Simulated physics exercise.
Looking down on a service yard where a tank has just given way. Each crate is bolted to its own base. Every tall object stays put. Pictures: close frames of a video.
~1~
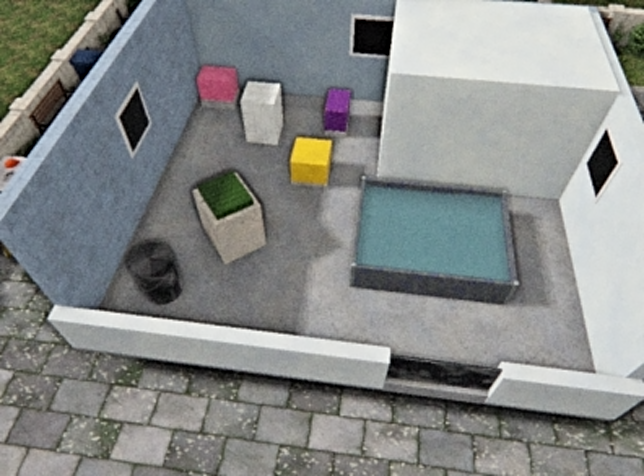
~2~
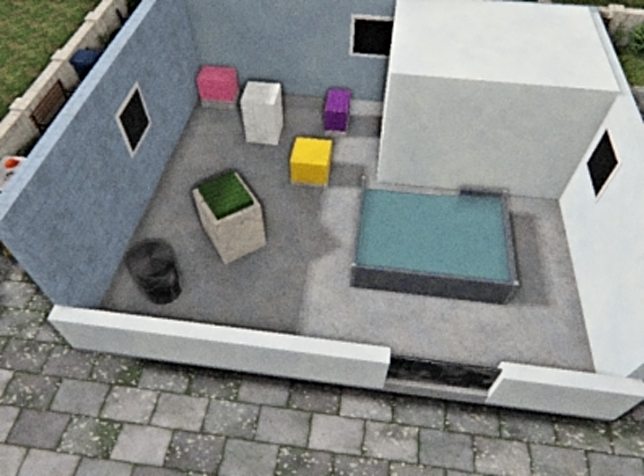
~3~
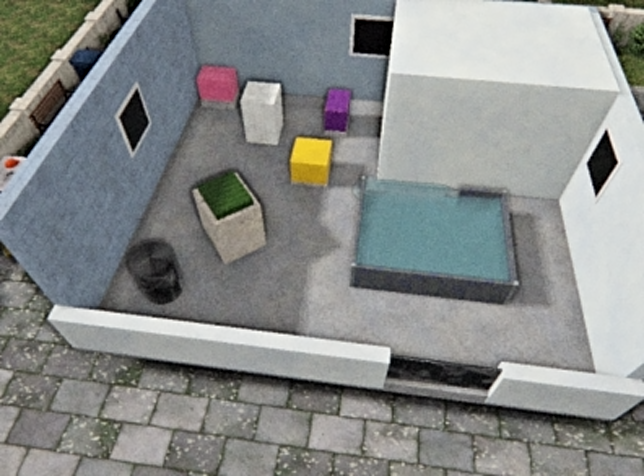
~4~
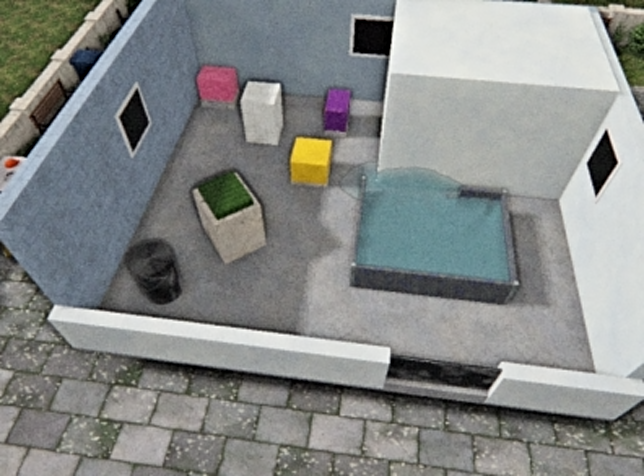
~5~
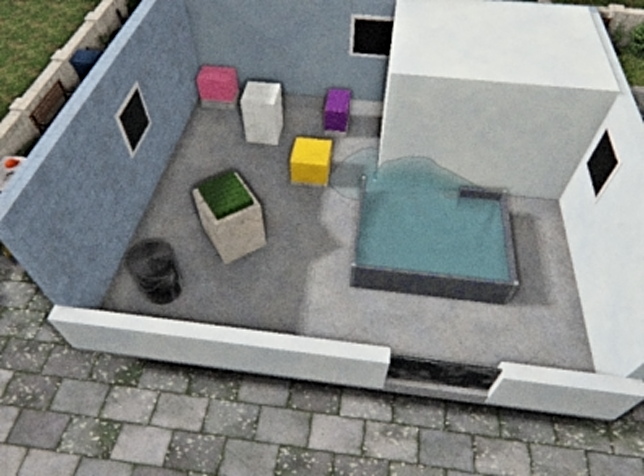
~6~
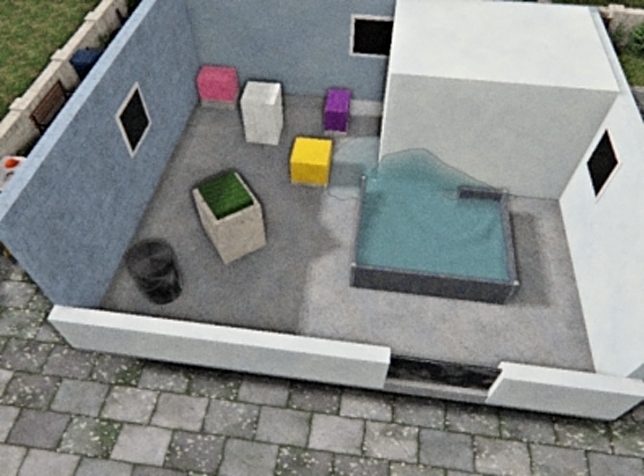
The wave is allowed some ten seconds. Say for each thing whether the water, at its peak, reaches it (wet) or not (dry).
In order: The purple crate will be hit by the water; the yellow crate will be hit by the water; the pink crate will be spared.
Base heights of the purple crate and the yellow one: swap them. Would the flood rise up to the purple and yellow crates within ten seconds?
Purple: Flooded, yellow: Flooded.
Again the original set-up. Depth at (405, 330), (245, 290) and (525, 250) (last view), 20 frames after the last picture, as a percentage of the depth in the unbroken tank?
First spot 0 %, second 2 %, third 10 %.
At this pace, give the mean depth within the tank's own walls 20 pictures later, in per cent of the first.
My reading is 52 %.
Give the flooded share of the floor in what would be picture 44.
My guess is around 85 in a hundred.
A moment on, water covers 15 % of the floor; the purple crate water round its plinth, the yellow crate water round its plinth, the pink crate not reached.
Next, water covers 25 % of the floor; the purple crate water round its plinth, the yellow crate water round its plinth, the pink crate not reached.
Then, water covers 50 % of the floor; the purple crate water round its plinth, the yellow crate water round its plinth, the pink crate water round its plinth.
Later, water covers 85 % of the floor; the purple crate water round its plinth, the yellow crate water round its plinth, the pink crate water round its plinth.
In the end, water covers 100 % of the floor; the purple crate was topped, the yellow crate was topped, the pink crate stayed above the water.
